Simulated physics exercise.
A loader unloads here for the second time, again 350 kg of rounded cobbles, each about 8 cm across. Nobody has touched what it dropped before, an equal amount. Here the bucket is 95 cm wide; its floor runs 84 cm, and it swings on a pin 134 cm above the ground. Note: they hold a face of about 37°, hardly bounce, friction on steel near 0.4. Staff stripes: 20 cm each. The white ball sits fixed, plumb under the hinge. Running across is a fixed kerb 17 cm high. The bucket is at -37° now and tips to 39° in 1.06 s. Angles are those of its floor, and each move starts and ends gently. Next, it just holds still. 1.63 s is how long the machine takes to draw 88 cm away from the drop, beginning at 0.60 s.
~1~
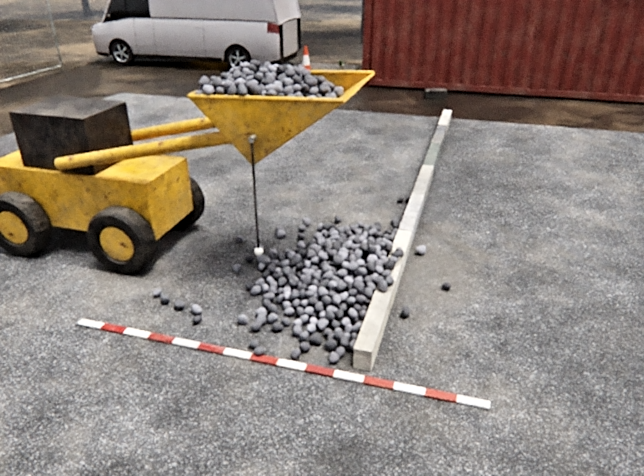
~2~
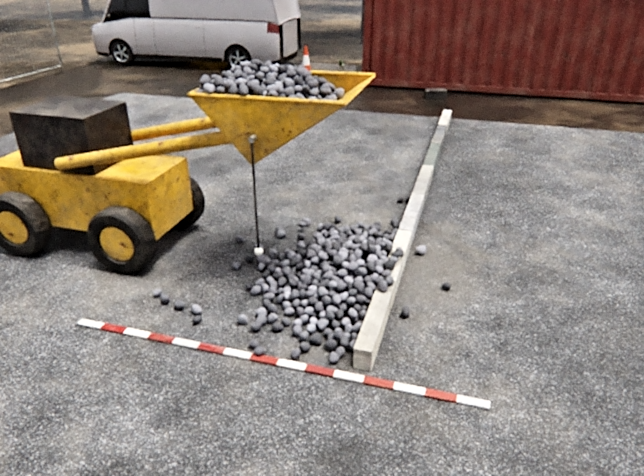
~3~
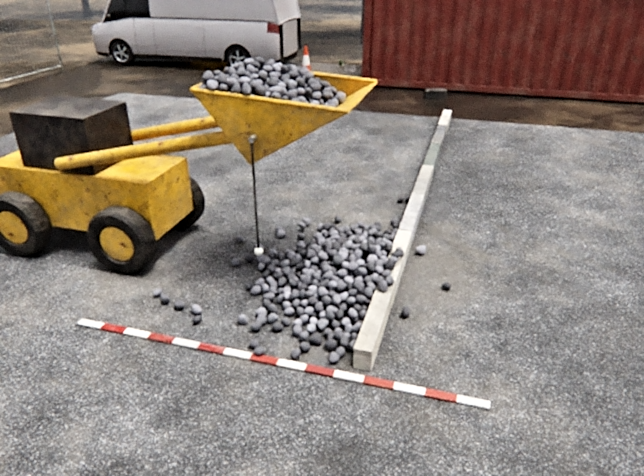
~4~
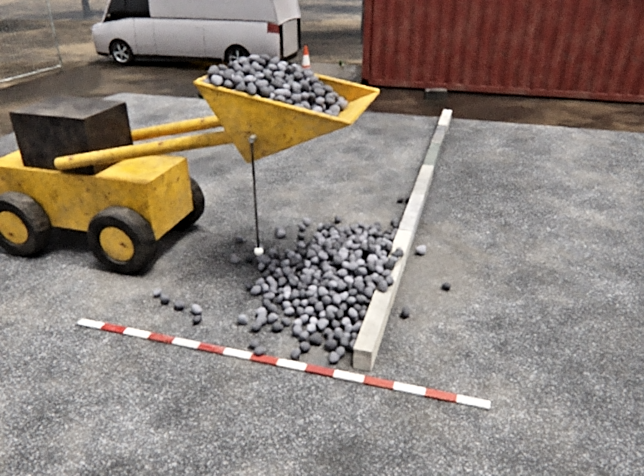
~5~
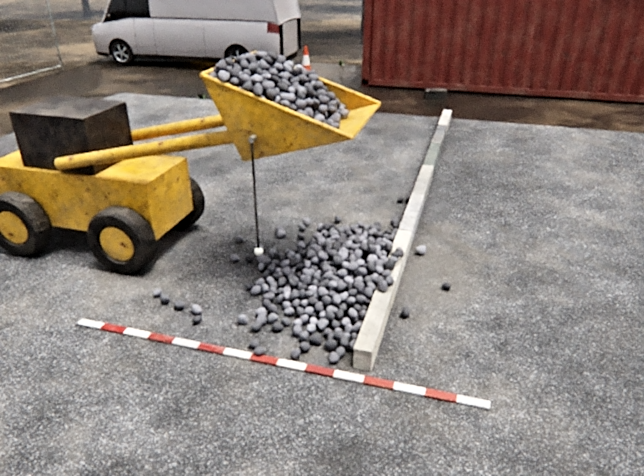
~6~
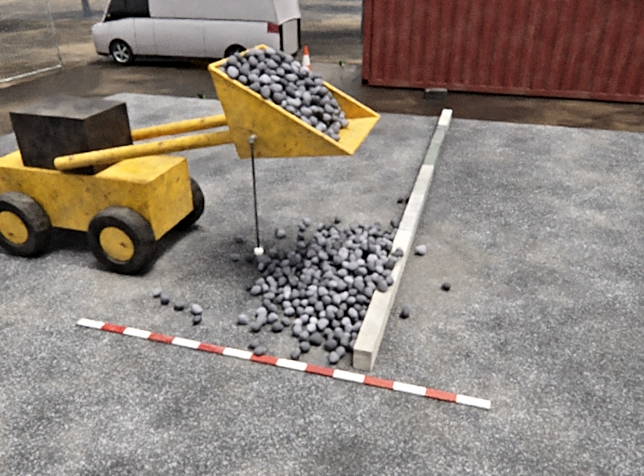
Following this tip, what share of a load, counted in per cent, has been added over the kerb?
13 per cent, roughly.
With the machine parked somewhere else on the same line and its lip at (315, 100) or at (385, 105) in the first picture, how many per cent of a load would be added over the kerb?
I'd guess close to 5 per cent first and close to 45 per cent second.
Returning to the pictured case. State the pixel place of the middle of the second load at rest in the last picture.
(345, 256).
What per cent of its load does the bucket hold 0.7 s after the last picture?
Roughly 35 per cent of its load.
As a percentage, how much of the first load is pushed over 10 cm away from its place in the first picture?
Near 15 per cent, I reckon.
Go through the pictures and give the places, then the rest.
In the first picture, the bucket is at -37°, its lip at (344, 101); the top of the load is at (260, 69). The earlier load is highest near (351, 253), 26 cm above ground level, 101 % on this side of the kerb, 1 % over the kerb.
In the second picture, the bucket is at -35°, its lip at (345, 104); the top of the load is at (256, 68).
The third picture shows lip at (348, 112), floor tilted -31°, highest stones at (258, 66).
In the fourth picture, the bucket is at -25°, its lip at (351, 124); the top of the load is at (253, 62).
In the fifth picture, the bucket is at -17°, its lip at (352, 138); the top of the load is at (255, 58).
The sixth picture shows lip at (352, 154), floor tilted -7°, highest stones at (262, 54).
Then, 0.4 s after the last picture the floor is at 28°; in per cent of one load, 99 in the bucket, 101 on this side of the kerb, 1 over the kerb; the foremost stones are at (405, 269).
Then, 0.7 s after the last picture the floor is at 39°; in per cent of one load, 35 in the bucket, 166 on this side of the kerb, 1 over the kerb; the foremost stones are at (406, 270).
Then, 2.2 s after the last picture the floor is at 39°; in per cent of one load, 0 in the bucket, 187 on this side of the kerb, 14 over the kerb; the foremost stones are at (580, 322).
Then, 4.7 s after the last picture the floor is at 39°; in per cent of one load, 0 in the bucket, 187 on this side of the kerb, 14 over the kerb; the foremost stones are at (582, 323). Net gain over the kerb, 13.
